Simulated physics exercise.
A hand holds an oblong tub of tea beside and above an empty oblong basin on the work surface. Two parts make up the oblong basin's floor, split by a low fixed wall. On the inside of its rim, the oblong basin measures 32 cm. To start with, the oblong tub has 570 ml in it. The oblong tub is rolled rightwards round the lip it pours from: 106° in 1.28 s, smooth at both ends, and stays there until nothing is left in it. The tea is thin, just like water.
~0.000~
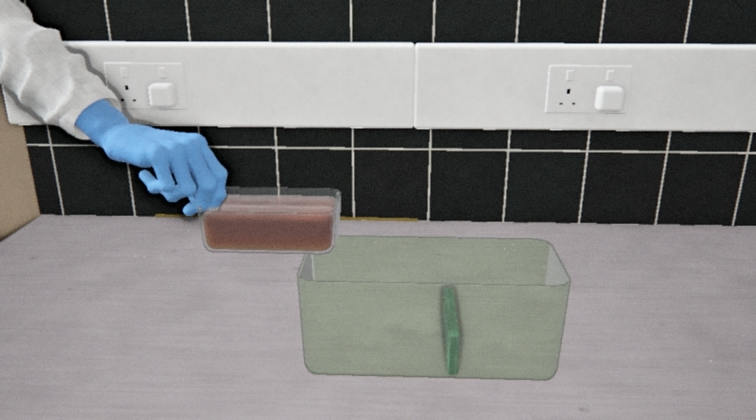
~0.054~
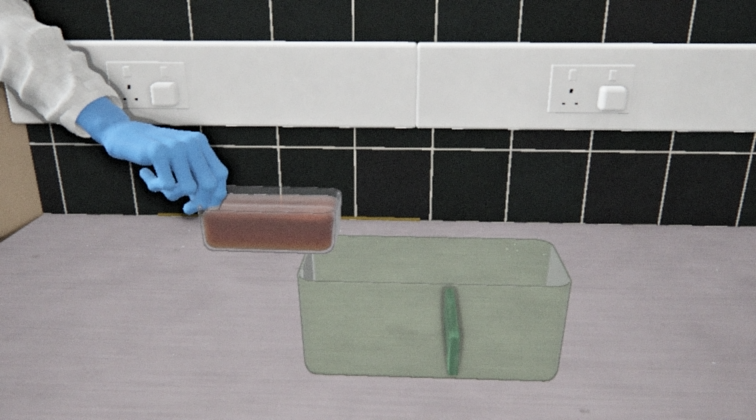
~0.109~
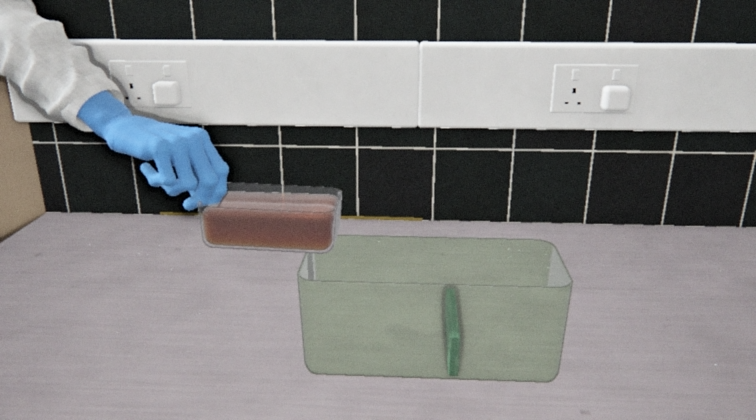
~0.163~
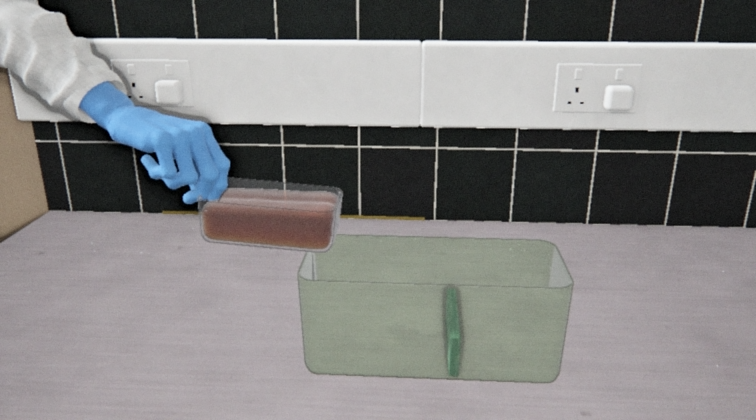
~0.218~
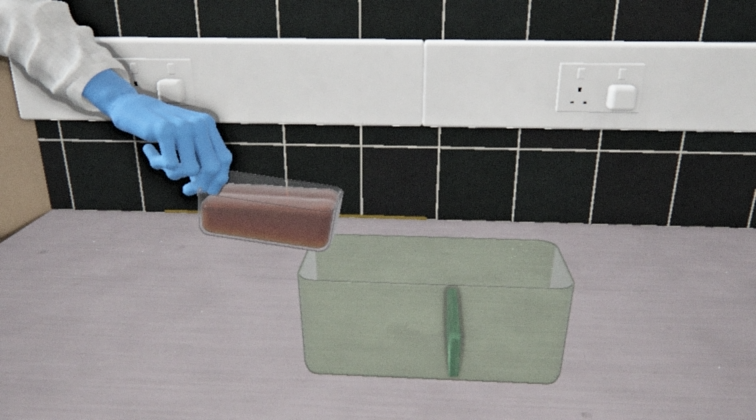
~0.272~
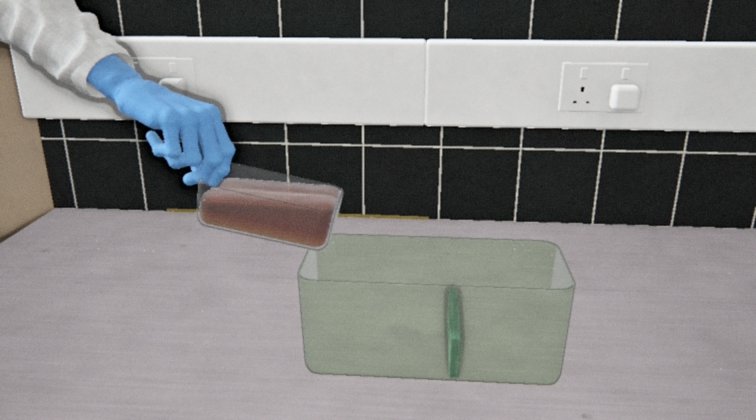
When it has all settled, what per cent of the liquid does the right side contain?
The right side contains about 3 per cent.
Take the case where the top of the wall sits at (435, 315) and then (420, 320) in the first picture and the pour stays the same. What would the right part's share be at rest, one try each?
One try each: Around 15 percent and then around 55 percent.
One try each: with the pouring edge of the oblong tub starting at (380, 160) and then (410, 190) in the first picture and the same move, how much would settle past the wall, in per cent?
Respectively about 65 and 85 percent.
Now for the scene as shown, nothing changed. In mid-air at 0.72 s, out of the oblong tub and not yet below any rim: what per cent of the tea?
Near 40 per cent at that moment.
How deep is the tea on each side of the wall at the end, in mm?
Roughly 24 mm on the left side and 0 mm on the right side.
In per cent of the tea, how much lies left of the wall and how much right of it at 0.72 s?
About 32 left, about 0 right.
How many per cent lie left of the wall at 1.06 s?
The fraction is near 86 percent.
After 0.72 s the tilt is 64° and 27 per cent is still to pour, 32 is left of the wall and 0 right of it.
After 1.06 s the tilt is 98° and 4 per cent is still to pour, 86 is left of the wall and 2 right of it.
After 1.40 s the tilt is 106° and 0 per cent is still to pour, 95 is left of the wall and 2 right of it.
After 1.78 s the tilt is 106° and 0 per cent is still to pour, 94 is left of the wall and 3 right of it.
In the end 94 per cent lies left of the wall, 3 right of it and 3 outside.
